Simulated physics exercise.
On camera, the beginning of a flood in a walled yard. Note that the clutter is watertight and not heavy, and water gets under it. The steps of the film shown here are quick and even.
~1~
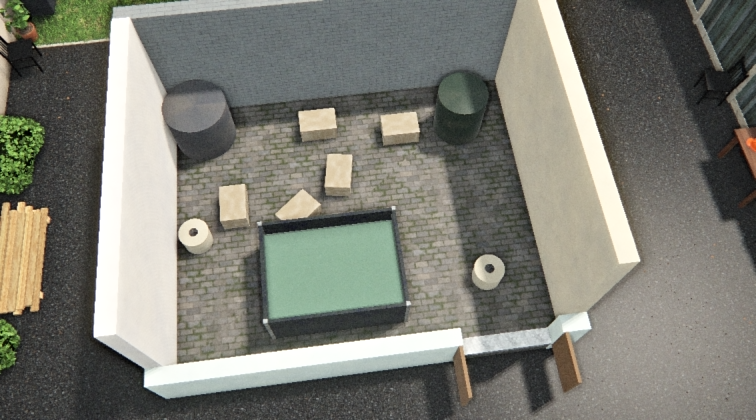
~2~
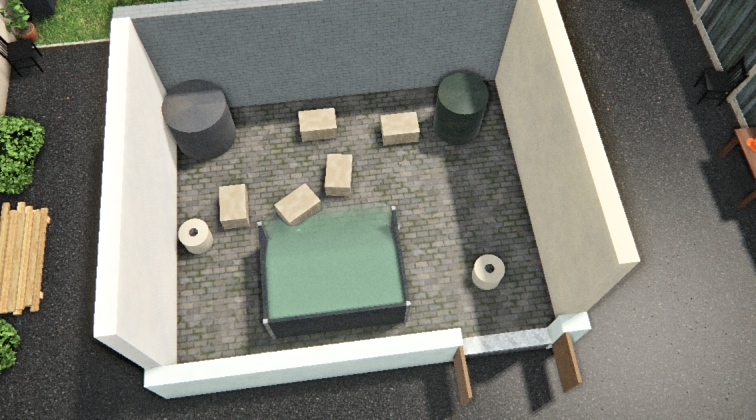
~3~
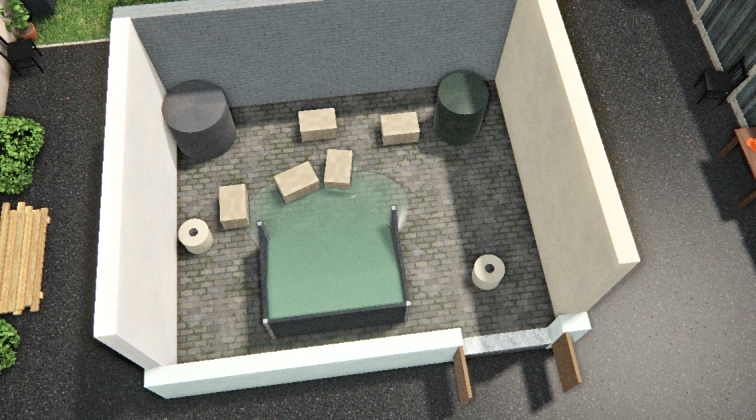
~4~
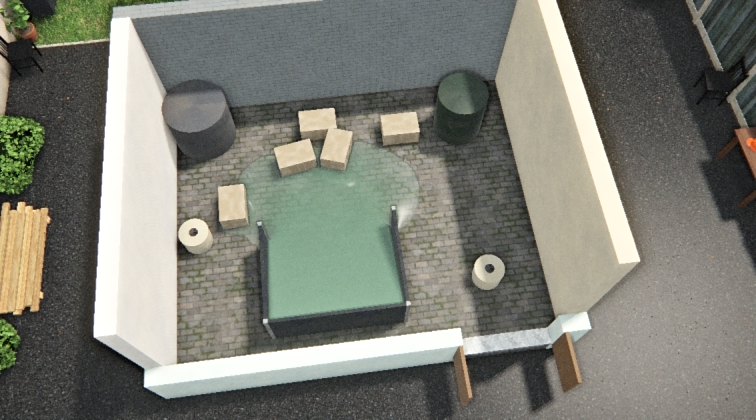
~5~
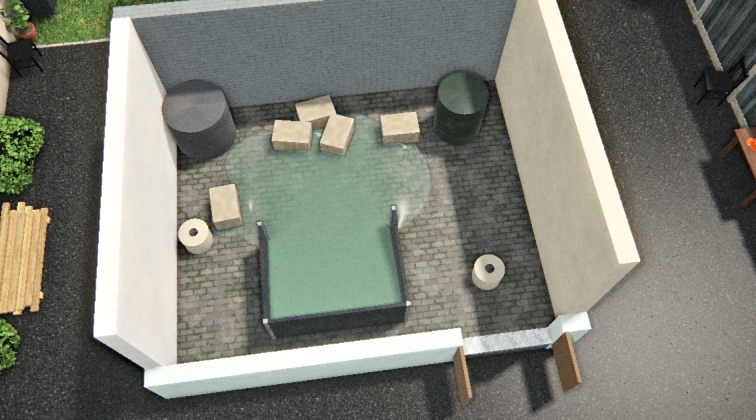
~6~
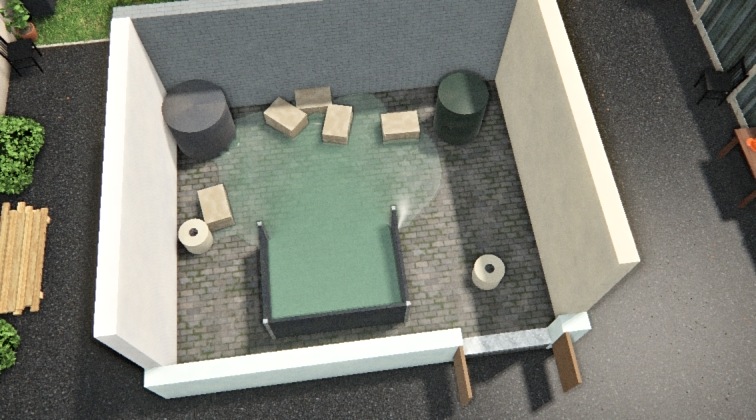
A walled yard paved in grey brick is seen from high above by a still camera. Pale crates stand about the paving, with a dark grey drum at back left, a dark green one at back right, two small cream cylinders, and a dark-sided tank of green water in front. The water spreads from the tank's back side, pushing the nearest crate, then others, toward the grey back wall.
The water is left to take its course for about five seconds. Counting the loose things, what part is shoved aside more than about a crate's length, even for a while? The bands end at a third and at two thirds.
It is a large majority of two thirds or higher.
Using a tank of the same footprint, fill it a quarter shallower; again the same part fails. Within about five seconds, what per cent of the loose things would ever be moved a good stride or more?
100 % or so.
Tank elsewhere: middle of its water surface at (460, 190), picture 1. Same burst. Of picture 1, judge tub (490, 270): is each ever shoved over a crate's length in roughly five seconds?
It stayed short.
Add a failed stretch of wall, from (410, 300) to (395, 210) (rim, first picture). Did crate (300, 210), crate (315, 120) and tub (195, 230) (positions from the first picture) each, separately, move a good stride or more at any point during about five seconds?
Never got that far, got that far, never got that far.
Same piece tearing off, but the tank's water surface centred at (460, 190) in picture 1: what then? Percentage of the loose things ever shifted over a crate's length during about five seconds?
I'd put it at around 90 per cent.
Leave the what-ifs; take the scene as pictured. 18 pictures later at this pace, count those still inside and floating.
The count is 5.
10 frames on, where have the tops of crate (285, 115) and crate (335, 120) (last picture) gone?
They end up close to (267, 133) and close to (419, 82).
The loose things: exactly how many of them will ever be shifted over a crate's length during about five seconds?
That gives 7.
A moment on, 3 of 7 are well off their spots; 4 afloat.
Next, 3 of 7 are well off their spots; 4 afloat.
Later, 6 of 7 are well off their spots; 5 afloat.
In the end, 6 of 7 are well off their spots, and 7 have been at some point; 6 afloat.
